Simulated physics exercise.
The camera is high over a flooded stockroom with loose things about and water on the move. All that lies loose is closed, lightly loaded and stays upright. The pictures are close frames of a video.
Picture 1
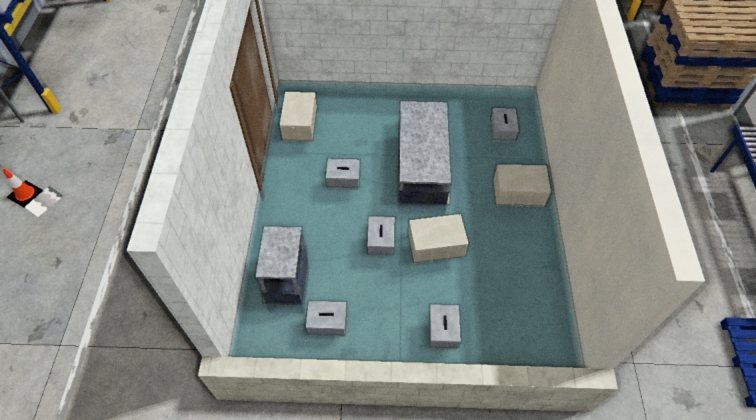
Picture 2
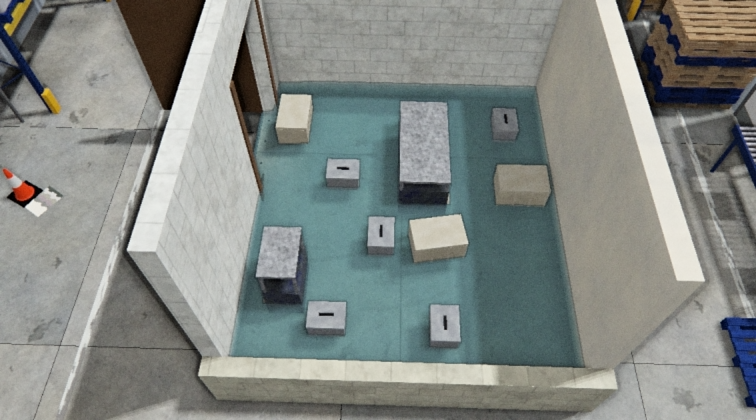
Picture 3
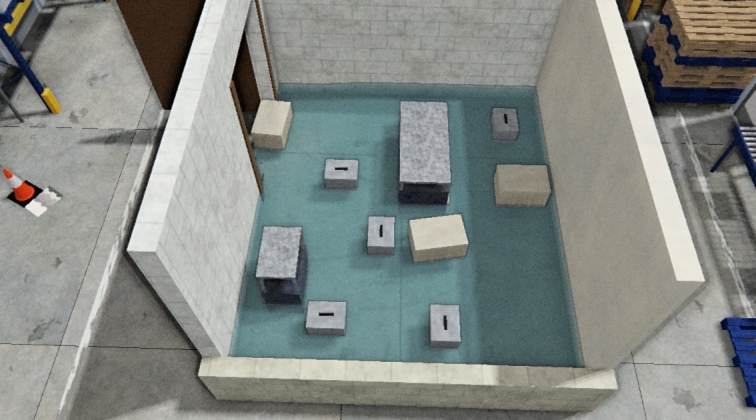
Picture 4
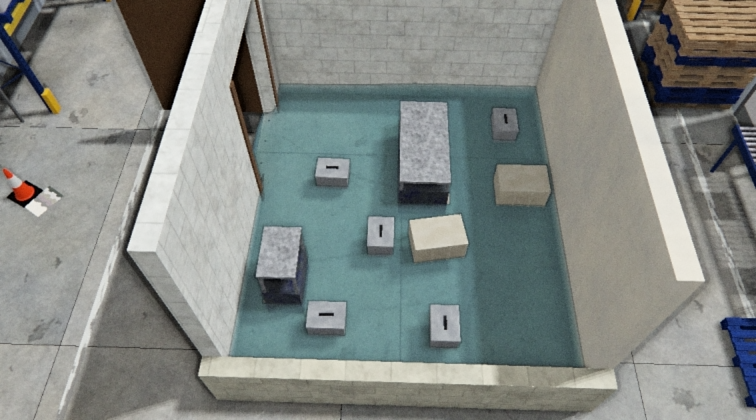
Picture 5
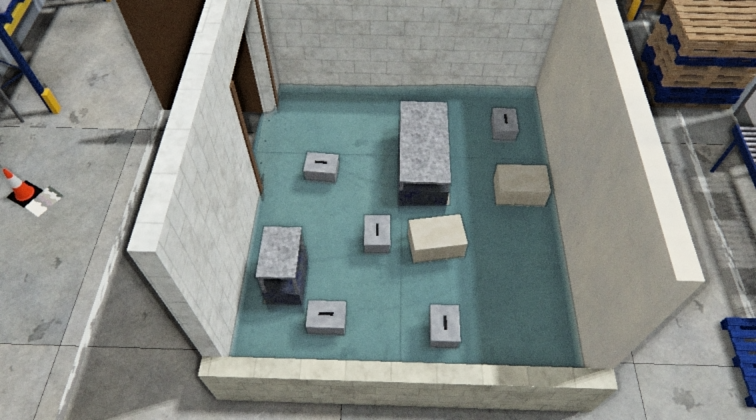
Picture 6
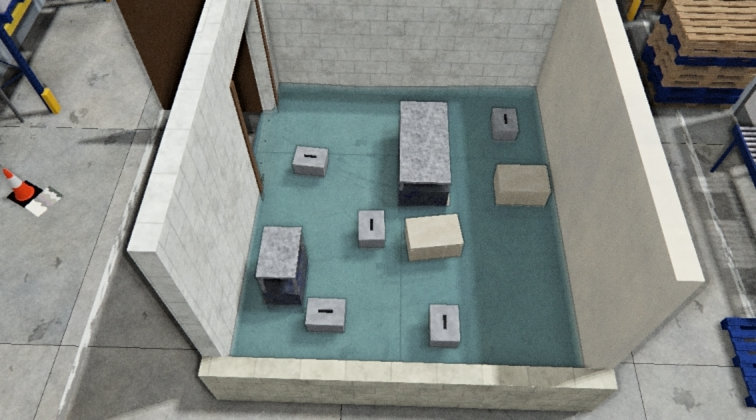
Flooded walled room with its left door swinging open, a cream box drifting out of view there, then two grey boxes drifting left.
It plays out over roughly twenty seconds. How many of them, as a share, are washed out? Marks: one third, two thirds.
It is two thirds or more.
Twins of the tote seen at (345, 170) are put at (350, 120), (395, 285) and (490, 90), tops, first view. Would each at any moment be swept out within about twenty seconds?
As listed: Through, carried outside, carried outside.
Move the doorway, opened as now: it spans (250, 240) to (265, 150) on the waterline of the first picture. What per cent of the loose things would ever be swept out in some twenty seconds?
Some 60 per cent.
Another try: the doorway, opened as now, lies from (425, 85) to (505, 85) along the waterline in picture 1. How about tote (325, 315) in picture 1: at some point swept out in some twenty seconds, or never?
Verdict: Still in.
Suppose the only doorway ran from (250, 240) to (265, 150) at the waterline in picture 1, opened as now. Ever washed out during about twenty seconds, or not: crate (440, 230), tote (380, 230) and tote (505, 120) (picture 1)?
One after the other: Yes, washed out, inside.
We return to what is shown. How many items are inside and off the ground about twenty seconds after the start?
2 of them.
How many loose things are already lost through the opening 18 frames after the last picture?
That makes 3.
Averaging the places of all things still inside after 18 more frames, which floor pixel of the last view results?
Near (375, 194).
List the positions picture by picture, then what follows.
The first frame shows a tote at (343, 169) floats; a tote at (381, 231) floats; 0 of 8 have shifted.
The second frame shows a tote at (343, 169), afloat; a tote at (381, 231) floats; 1 of 8 have shifted.
The third frame shows a tote at (341, 169), afloat; a tote at (381, 231), afloat; 1 of 8 have shifted.
The fourth frame shows a tote at (333, 168), afloat, close to its start; a tote at (381, 231), afloat; 2 of 8 have shifted.
The fifth frame shows a tote at (321, 163) floats, a stride from its start; a tote at (377, 230) floats, close to its start; 3 of 8 have shifted.
The sixth frame shows a tote at (310, 157), afloat, a stride from its start; a tote at (372, 225) floats, close to its start; 4 of 8 have shifted.
A moment on, 2 of 8 are out; 6 afloat.
Next, 3 of 8 are out; 5 afloat.
Later, 6 of 8 are out; 2 afloat.
In the end, 6 of 8 are out; 2 afloat.
